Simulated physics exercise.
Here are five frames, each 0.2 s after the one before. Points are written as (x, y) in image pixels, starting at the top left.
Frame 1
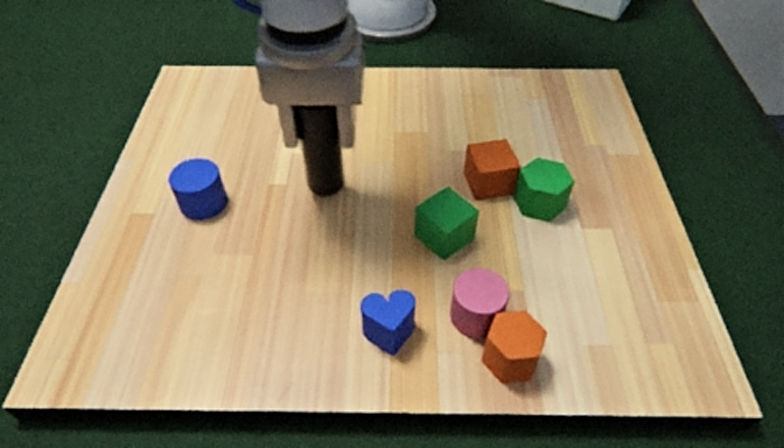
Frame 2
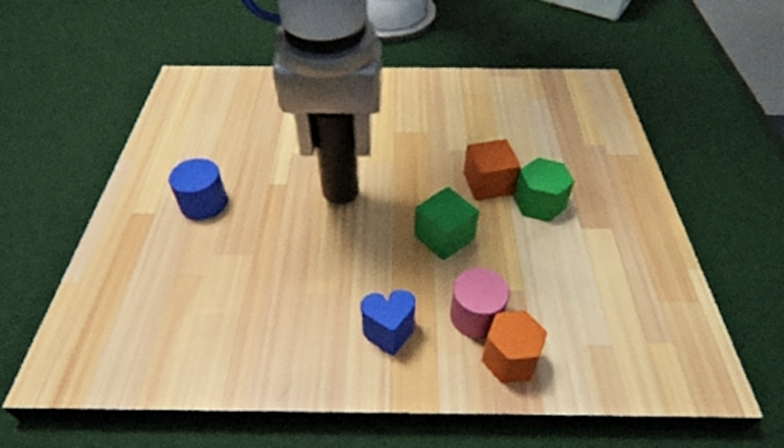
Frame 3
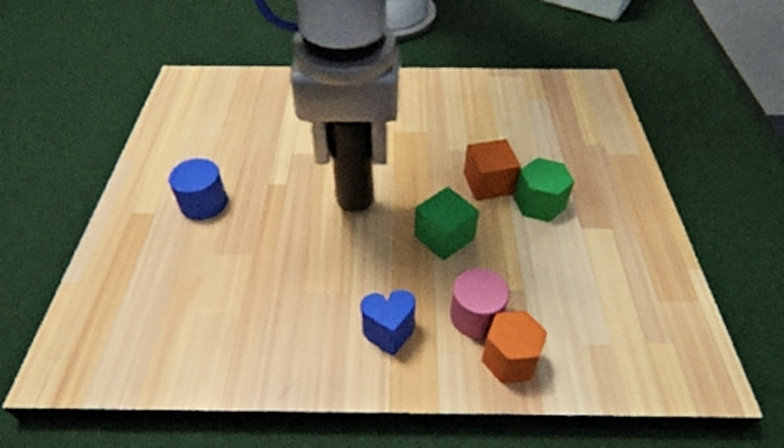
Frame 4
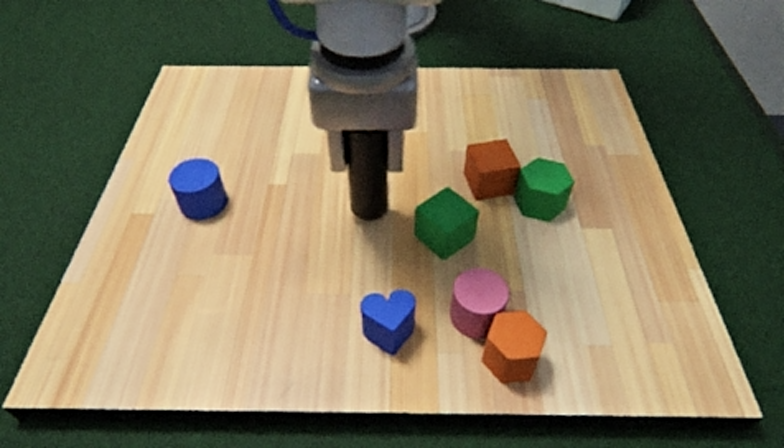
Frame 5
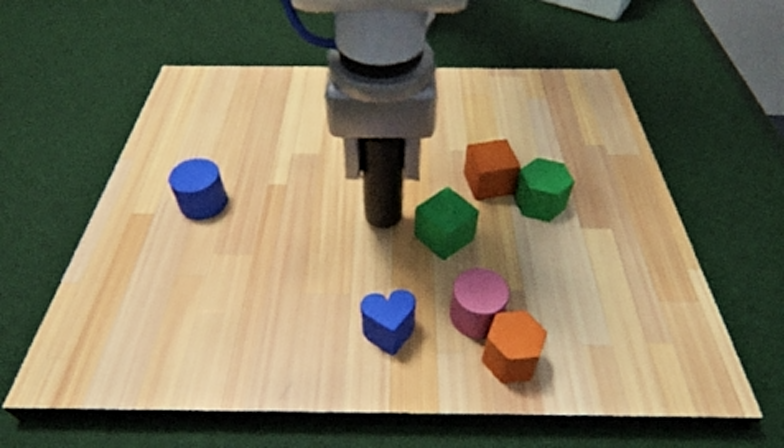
A robotic arm with a dark rod slid steadily to the right and slightly toward the viewer across a wooden board, nearing a green block, while all the colourful blocks stayed still.
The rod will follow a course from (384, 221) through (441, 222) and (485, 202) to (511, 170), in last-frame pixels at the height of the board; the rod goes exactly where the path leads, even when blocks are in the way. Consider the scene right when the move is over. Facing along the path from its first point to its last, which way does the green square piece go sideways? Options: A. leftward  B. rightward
That would be B.
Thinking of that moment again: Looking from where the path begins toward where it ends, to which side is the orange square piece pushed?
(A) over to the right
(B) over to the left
Letter B.
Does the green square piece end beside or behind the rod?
In short: Yes.
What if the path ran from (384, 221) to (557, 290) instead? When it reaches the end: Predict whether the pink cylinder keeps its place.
The result: It stays put.
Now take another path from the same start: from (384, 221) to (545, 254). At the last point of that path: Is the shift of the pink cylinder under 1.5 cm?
Yes, that is what happens.
On the path given first. One third of the way, rod (443, 214); green square piece (478, 218).
Two thirds of the way, rod (487, 193); green square piece (486, 221), turned 15° clockwise; orange square piece (502, 143).
At the end, rod (512, 162); green square piece (486, 221), turned 15° clockwise; orange square piece (511, 116); green hexagonal block not moved.
